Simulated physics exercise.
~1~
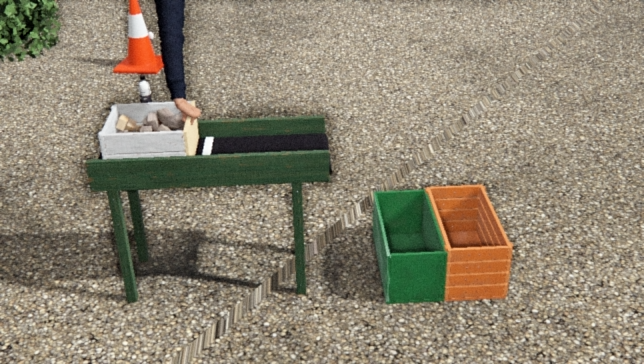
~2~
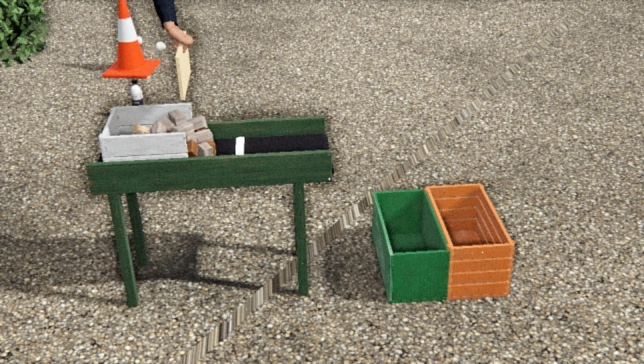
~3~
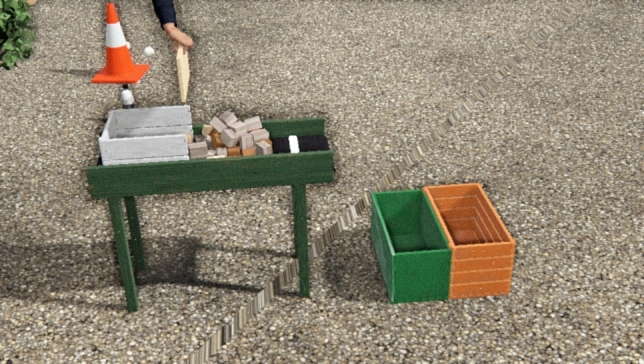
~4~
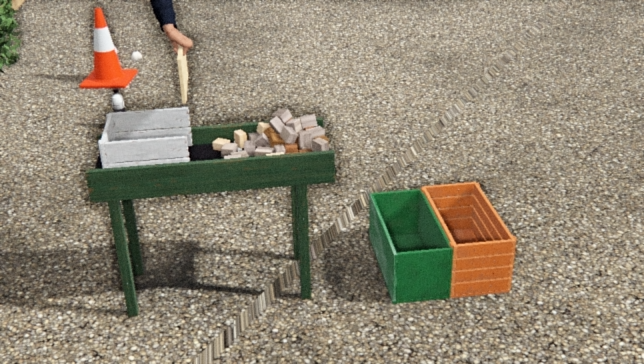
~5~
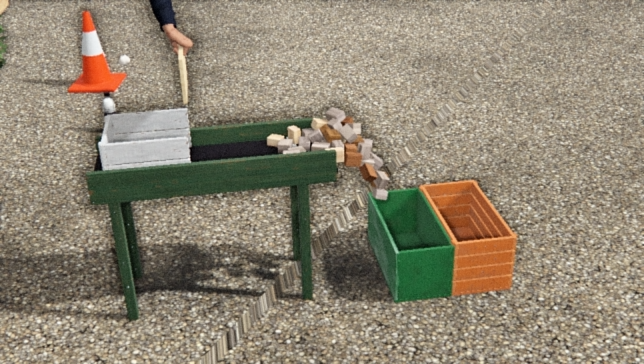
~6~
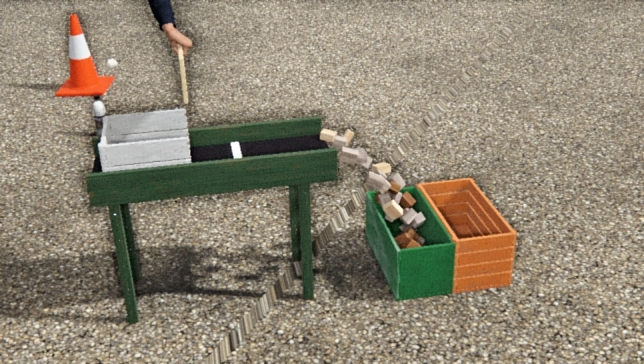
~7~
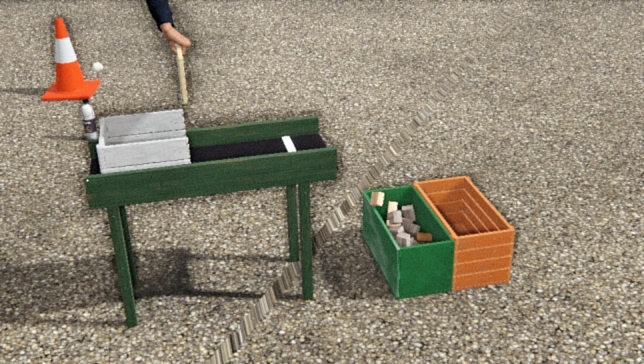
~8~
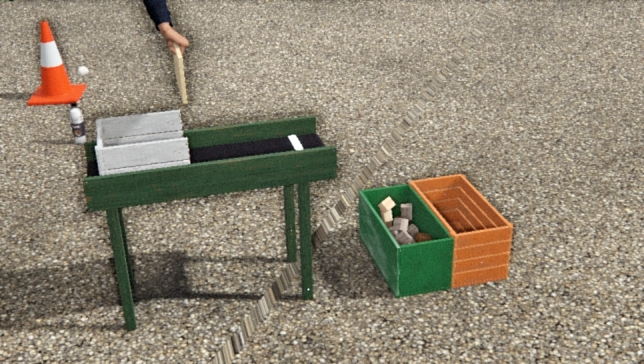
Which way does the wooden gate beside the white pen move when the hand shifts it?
The gate moves upward, and the hand then holds it above the belt.
